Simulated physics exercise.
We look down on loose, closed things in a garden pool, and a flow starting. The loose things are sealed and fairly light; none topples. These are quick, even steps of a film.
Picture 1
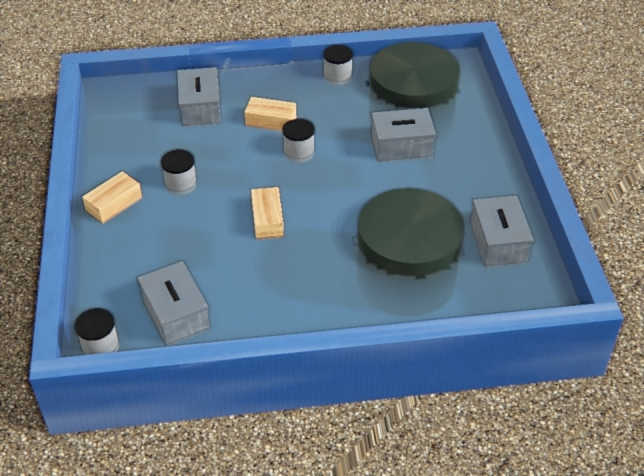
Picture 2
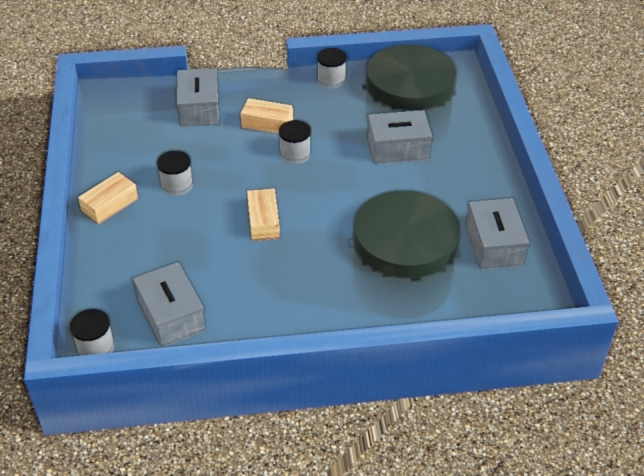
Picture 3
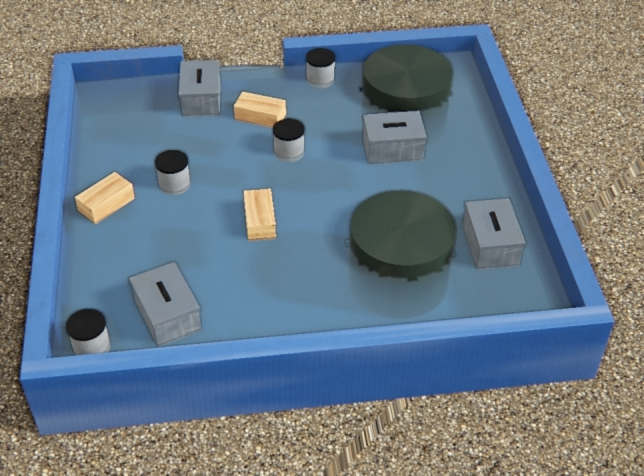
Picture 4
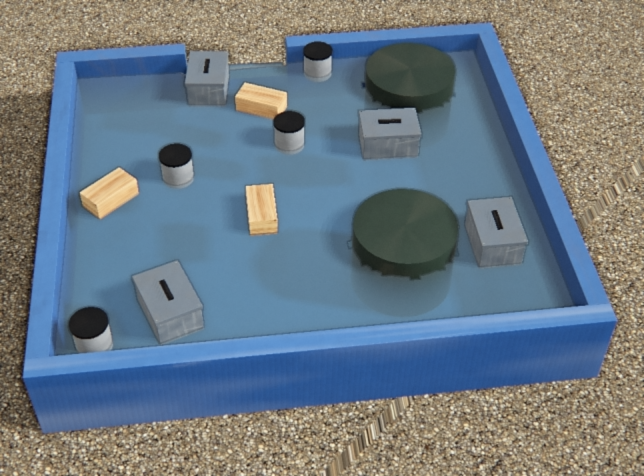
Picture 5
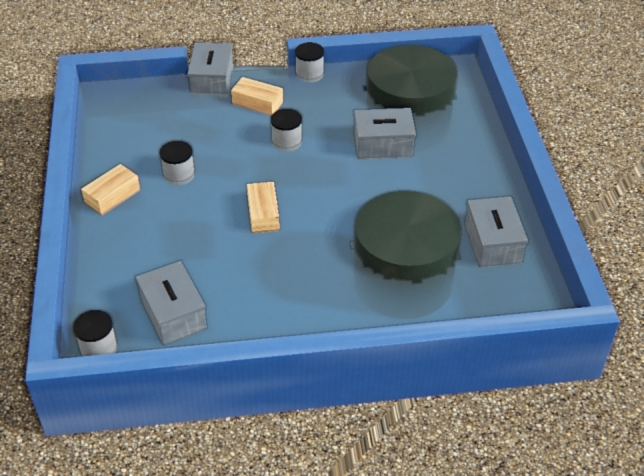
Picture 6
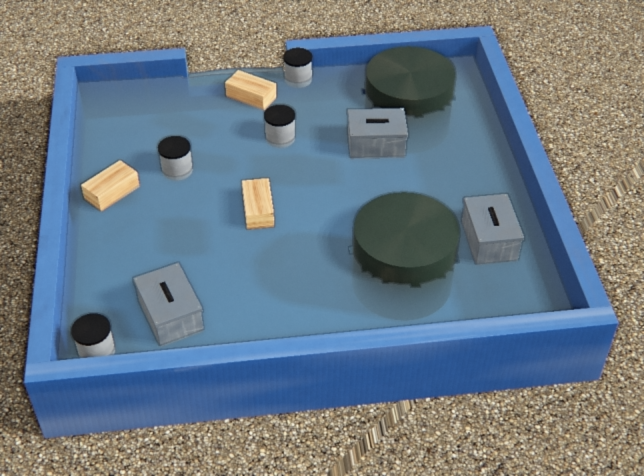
A blue-walled pool of water with a gap opening in its far wall, floating blocks and cans drifting slowly toward it.
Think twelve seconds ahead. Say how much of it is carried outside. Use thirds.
Share: One to two thirds.
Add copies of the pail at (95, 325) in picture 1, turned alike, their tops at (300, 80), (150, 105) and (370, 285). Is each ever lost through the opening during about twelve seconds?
In that order: Gone, gone, stays.
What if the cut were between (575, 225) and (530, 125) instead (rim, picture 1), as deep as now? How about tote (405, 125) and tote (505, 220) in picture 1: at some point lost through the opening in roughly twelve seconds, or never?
One after the other: Yes, gone.
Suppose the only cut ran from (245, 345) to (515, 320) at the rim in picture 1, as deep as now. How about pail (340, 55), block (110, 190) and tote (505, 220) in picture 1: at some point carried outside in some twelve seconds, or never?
One after the other: Inside, kept in, yes.
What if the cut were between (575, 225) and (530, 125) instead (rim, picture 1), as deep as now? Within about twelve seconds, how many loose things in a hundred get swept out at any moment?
I make it 30 per cent.
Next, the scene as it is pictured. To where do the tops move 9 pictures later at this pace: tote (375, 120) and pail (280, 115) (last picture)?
Near (334, 105) and (255, 71).
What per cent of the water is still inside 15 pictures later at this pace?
Near 76 in a hundred.
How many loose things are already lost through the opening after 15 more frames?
I count 4.
A moment on, 1 of 11 are out; 10 afloat.
Next, 3 of 11 are out; 8 afloat.
Later, 4 of 11 are out; 7 afloat.
In the end, 6 of 11 are out; 5 afloat.
